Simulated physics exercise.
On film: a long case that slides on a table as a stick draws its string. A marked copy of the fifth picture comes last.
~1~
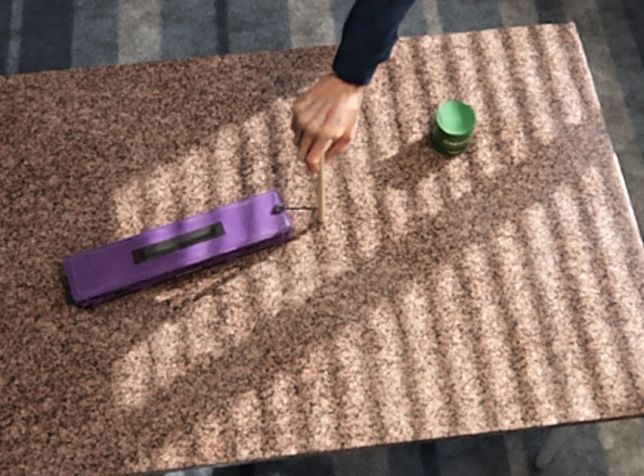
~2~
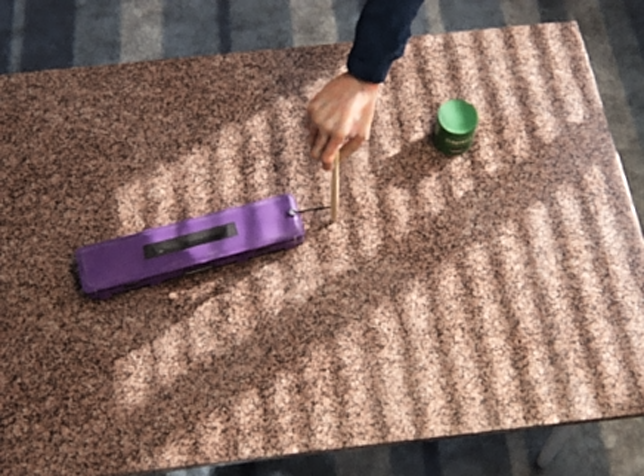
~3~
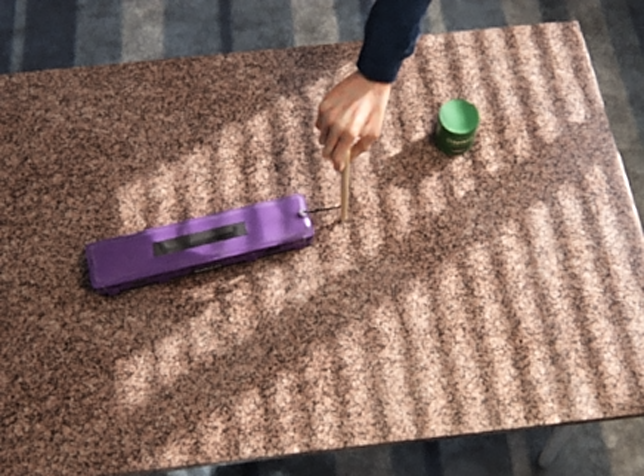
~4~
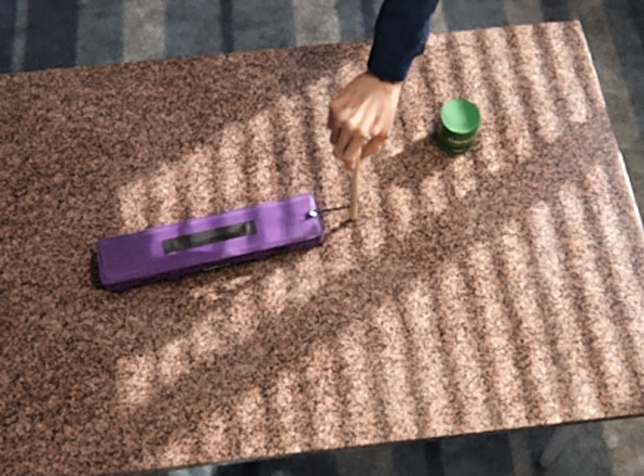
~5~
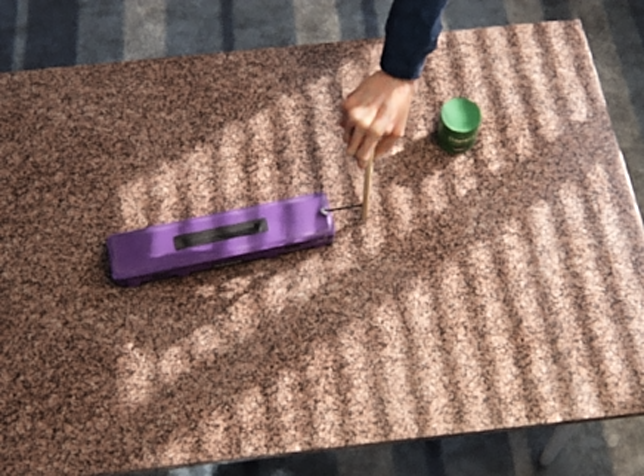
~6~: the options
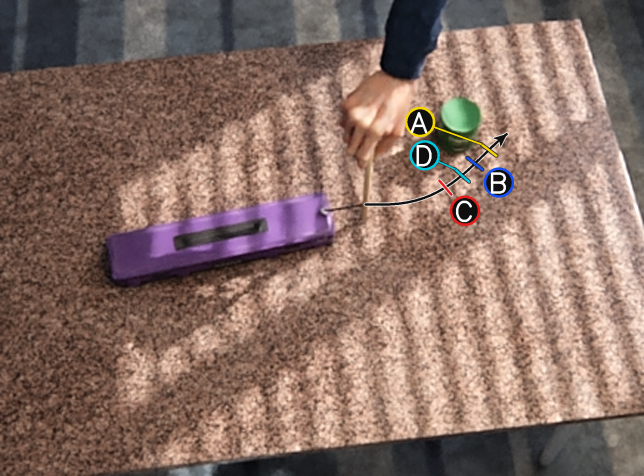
In the video, a hand holding a thin stick hooked to the string of a long purple case draws it slowly to the right across a speckled brown table, while a green jar stands still near the hand.
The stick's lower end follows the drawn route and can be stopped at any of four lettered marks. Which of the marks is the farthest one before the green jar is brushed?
At A, and not beyond.
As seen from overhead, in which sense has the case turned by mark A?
Anticlockwise.
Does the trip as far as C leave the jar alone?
Yes.
On the marked copy, A at (489, 150); B at (475, 164); C at (445, 187); D at (462, 175); the route from (366, 204) via (452, 183) to (507, 134).
Taking A. A third of the way, foot of the stick (418, 201), middle of the case (275, 225).
Two thirds of the way, foot of the stick (460, 178), middle of the case (322, 214).
When it is over, foot of the stick (488, 151), middle of the case (359, 200); nothing has been touched.
As for the rest, B is safe but short; C is safe but short; D is safe but short.
